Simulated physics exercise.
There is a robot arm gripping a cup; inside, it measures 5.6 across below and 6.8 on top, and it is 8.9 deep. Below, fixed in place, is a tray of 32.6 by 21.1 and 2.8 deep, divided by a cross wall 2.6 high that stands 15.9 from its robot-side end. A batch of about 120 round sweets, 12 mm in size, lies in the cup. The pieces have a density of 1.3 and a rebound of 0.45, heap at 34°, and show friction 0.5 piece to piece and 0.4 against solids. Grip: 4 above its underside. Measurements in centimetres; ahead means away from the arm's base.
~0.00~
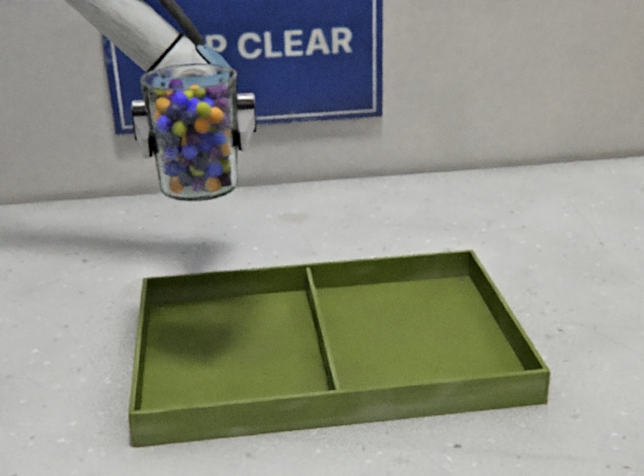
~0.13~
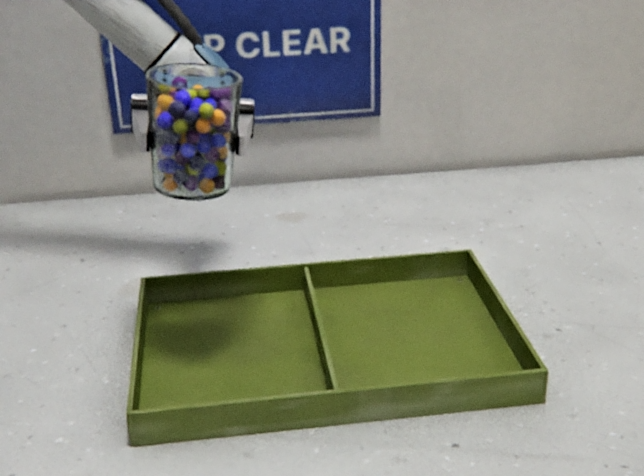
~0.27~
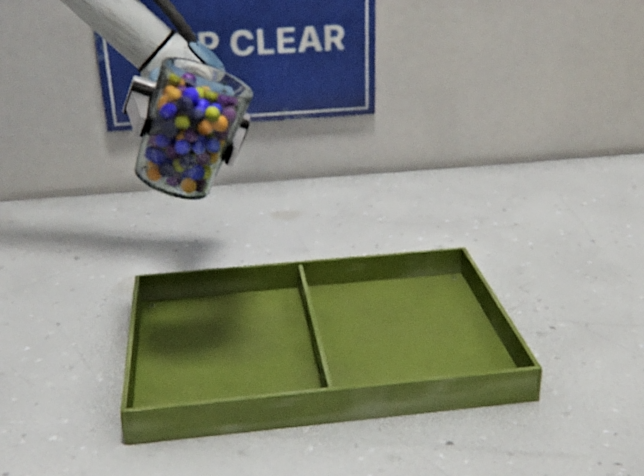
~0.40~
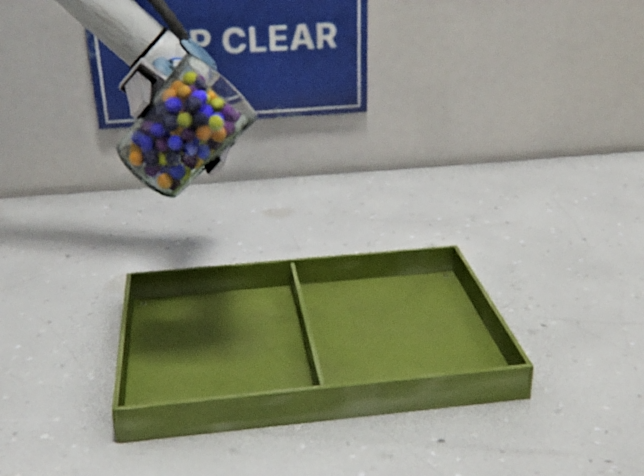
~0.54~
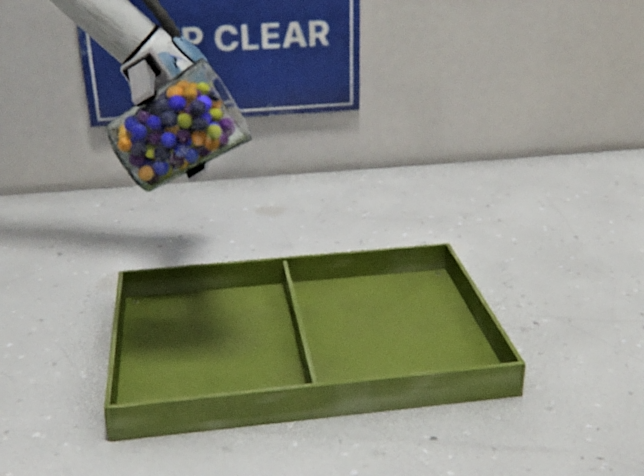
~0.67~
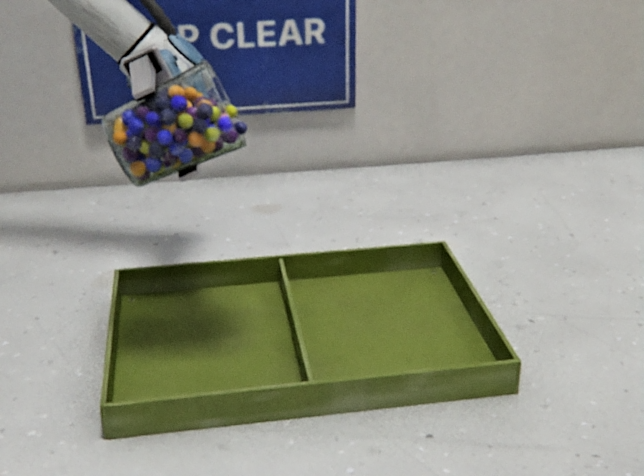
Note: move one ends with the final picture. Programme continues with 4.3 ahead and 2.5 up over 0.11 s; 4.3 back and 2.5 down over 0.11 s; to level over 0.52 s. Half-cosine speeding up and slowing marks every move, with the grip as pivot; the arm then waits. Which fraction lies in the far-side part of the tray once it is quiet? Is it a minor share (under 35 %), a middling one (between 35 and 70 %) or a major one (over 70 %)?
A middling share.
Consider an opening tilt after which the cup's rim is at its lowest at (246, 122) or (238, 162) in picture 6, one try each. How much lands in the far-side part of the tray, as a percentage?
Near 30 and 90 in a hundred.
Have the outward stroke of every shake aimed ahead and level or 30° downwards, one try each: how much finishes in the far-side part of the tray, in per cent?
I'd say close to 30 percent for the first and close to 15 percent for the second.
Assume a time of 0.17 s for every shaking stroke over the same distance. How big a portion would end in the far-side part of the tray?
Estimate: Near 15 per cent.
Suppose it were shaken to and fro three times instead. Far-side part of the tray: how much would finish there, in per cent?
That share would be near 70 percent.
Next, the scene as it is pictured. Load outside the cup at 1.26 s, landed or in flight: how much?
Near 70 per cent.
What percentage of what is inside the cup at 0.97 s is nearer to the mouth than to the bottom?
Estimate: Around 60 %.
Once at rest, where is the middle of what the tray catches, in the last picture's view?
Around pixel (372, 325).
By 0.97 s, tilted 64° forward, highest piece 22 above the table; 35 in the cup, 4 in the far-side part, 79 in flight or on a rim.
By 1.26 s, tilted 13° forward, highest piece 24 above the table; 72 in the far-side part, 34 in the cup, 8 in the robot-side part, 4 on the table or floor.
By 1.61 s, level, highest piece 22 above the table; 72 in the far-side part, 34 in the cup, 8 in the robot-side part, 4 on the table or floor.
By 2.66 s, level, highest piece 22 above the table; 72 in the far-side part, 34 in the cup, 8 in the robot-side part, 4 on the table or floor.
Final count, 72 in the far-side part, 34 in the cup, 8 in the robot-side part, 4 on the table or floor. That is 61 % in the far-side part of the tray.
